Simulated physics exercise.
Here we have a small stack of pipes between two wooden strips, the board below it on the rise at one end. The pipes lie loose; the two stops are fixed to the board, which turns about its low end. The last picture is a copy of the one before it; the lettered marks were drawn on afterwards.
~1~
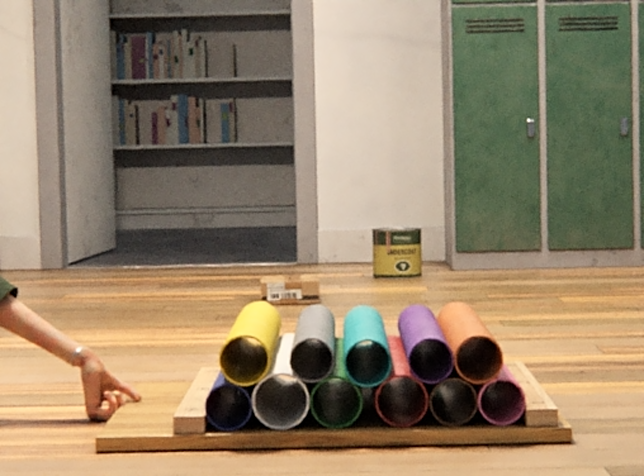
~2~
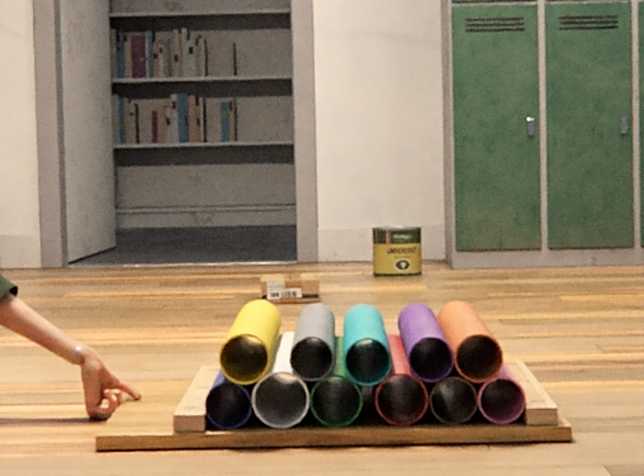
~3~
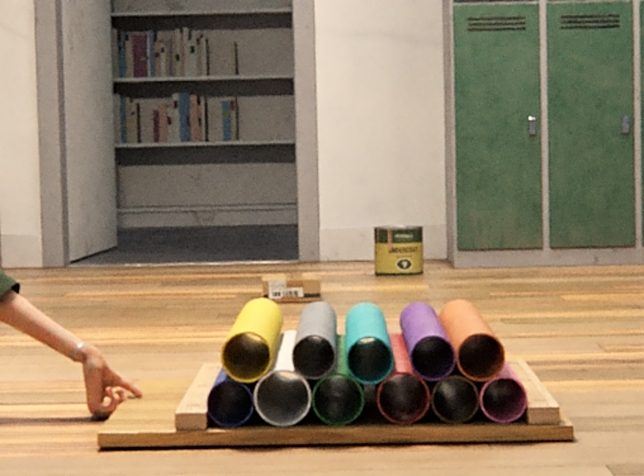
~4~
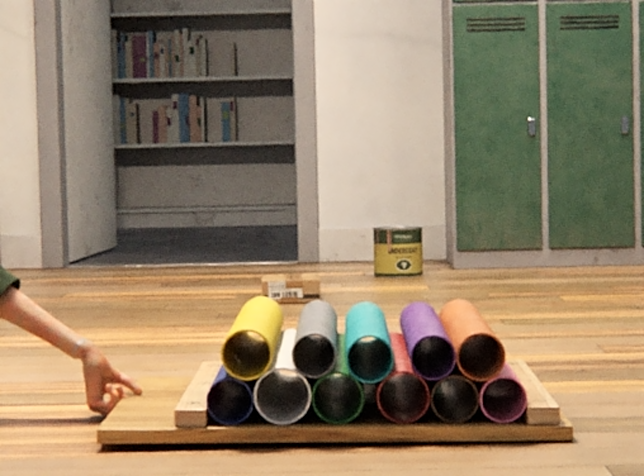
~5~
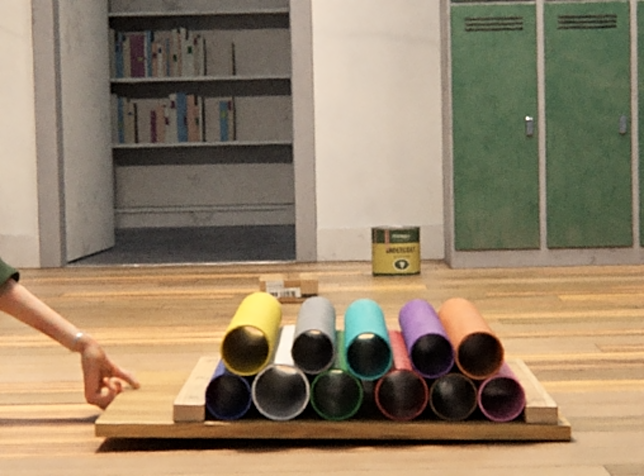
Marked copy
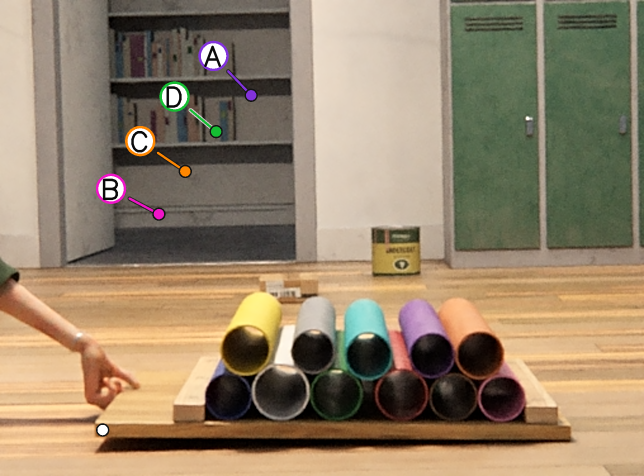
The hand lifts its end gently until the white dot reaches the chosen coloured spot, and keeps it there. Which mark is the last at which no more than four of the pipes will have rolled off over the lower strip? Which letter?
It can be raised to C.
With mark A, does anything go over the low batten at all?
Yes, at A.
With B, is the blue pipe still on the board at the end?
Yes, with B.
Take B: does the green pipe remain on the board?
Yes, with B.
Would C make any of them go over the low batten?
Yes, at C.
On the marked copy, A at (251, 95); B at (159, 214); C at (186, 172); D at (216, 132); the white dot at (102, 430).
With C. Early on, board at 20°.
Further on, board at 35°.
At the end, board at 35°, four over the low batten (turquoise, purple, grey, orange).
As for the rest, A eleven over the low batten; B four over the low batten (turquoise, purple, grey, orange); D five over the low batten.
